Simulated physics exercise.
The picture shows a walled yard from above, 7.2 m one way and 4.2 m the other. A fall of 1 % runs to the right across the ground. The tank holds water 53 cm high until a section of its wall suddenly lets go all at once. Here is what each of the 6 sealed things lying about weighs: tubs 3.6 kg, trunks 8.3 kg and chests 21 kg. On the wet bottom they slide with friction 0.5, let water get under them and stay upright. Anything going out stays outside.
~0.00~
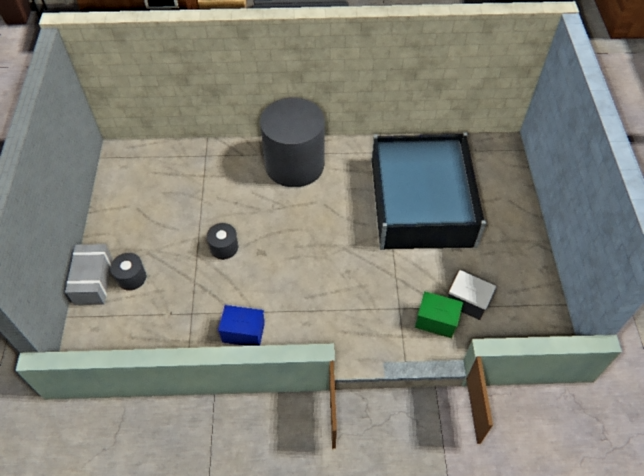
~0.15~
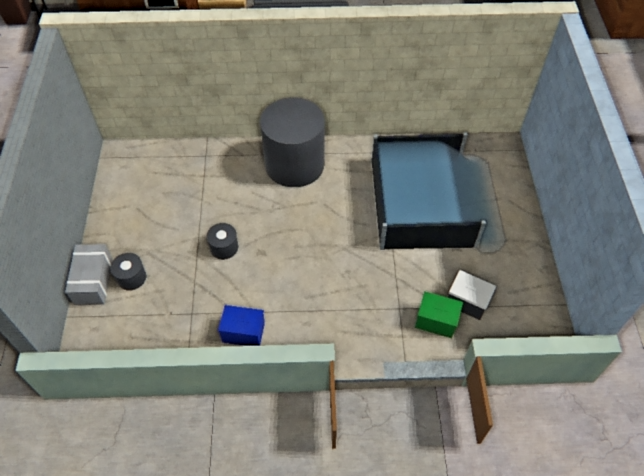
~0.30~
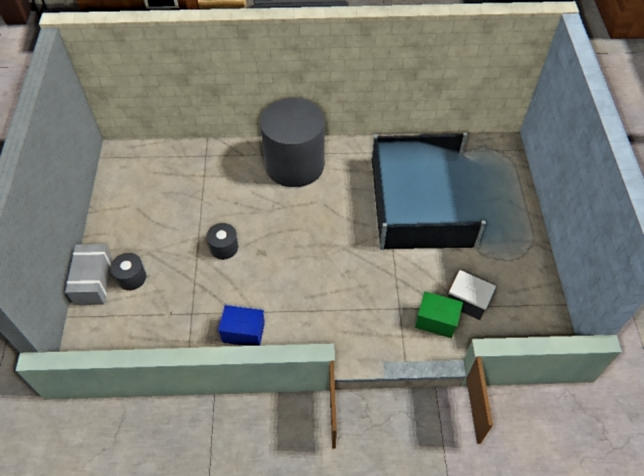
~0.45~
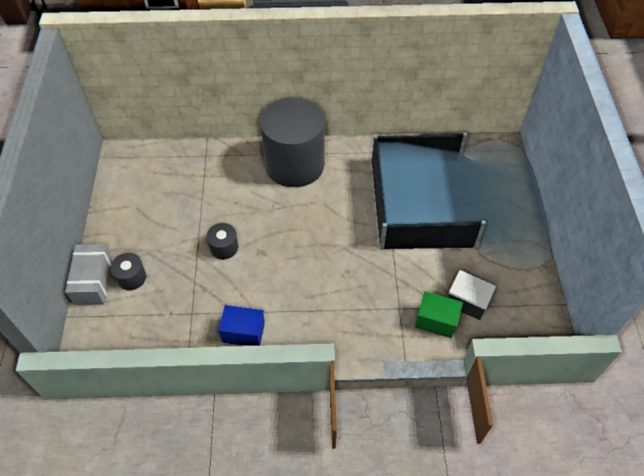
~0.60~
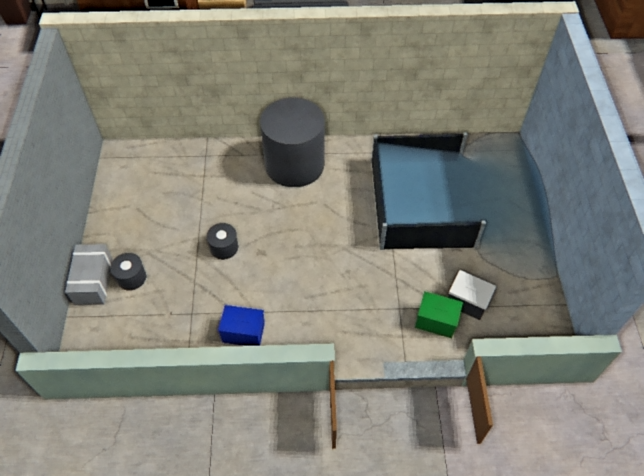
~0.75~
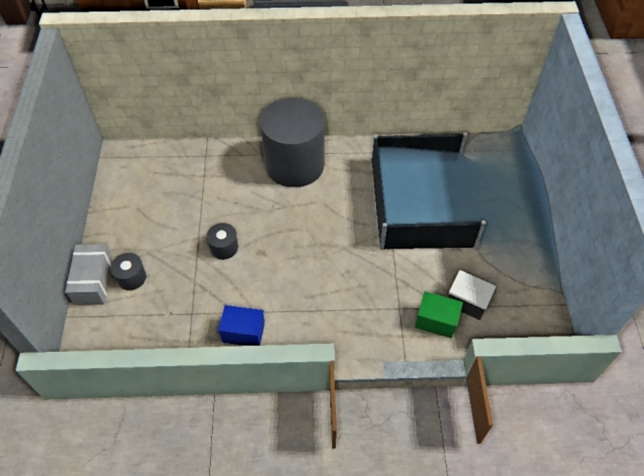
Blue water pours out of the open right side of a dark-walled tank, spreads across the stone floor to the right-hand wall, and then widens along it. The walled yard is seen from above by a still camera, with an opening at the front. A dark cylinder, two small dark drums, a grey block at left, and blue, green and whitish boxes stay still.
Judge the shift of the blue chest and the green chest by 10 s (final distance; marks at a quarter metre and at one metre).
In the end, the blue chest is essentially where it was and the green chest has shifted partway.
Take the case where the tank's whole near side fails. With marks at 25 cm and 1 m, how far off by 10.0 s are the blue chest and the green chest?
Outcome - blue chest: No real movement, green chest: Long-distance displacement.
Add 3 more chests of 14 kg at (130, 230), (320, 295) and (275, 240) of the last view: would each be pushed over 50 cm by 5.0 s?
Taking them in the order given: Falls short, falls short and falls short.
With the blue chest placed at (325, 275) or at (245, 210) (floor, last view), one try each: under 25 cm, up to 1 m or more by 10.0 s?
Try one, it keeps its spot; try two, it keeps its spot.
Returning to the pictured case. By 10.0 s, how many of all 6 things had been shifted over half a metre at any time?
0 in all.
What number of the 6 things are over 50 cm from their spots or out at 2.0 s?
Tally at that time: 0.
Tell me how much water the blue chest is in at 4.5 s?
Roughly 2 cm.
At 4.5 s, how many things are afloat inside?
Then: 0.
After 2.0 s the blue chest is near (241, 320), 0.0 m from its start, aground; the green chest is near (440, 309), 0.0 m from its start, aground; 0 of 6 are out; 0 afloat.
After 4.5 s the blue chest is near (241, 320), 0.0 m from its start, aground; the green chest is near (413, 297), 0.4 m from its start, aground; 0 of 6 are out; 0 afloat.
After 7.0 s the blue chest is near (241, 320), 0.0 m from its start, aground; the green chest is near (413, 297), 0.4 m from its start, aground; 0 of 6 are out; 0 afloat.
After 10.0 s the blue chest is near (241, 320), 0.0 m from its start, aground; the green chest is near (413, 297), 0.4 m from its start, aground; 0 of 6 are out; 1 afloat.
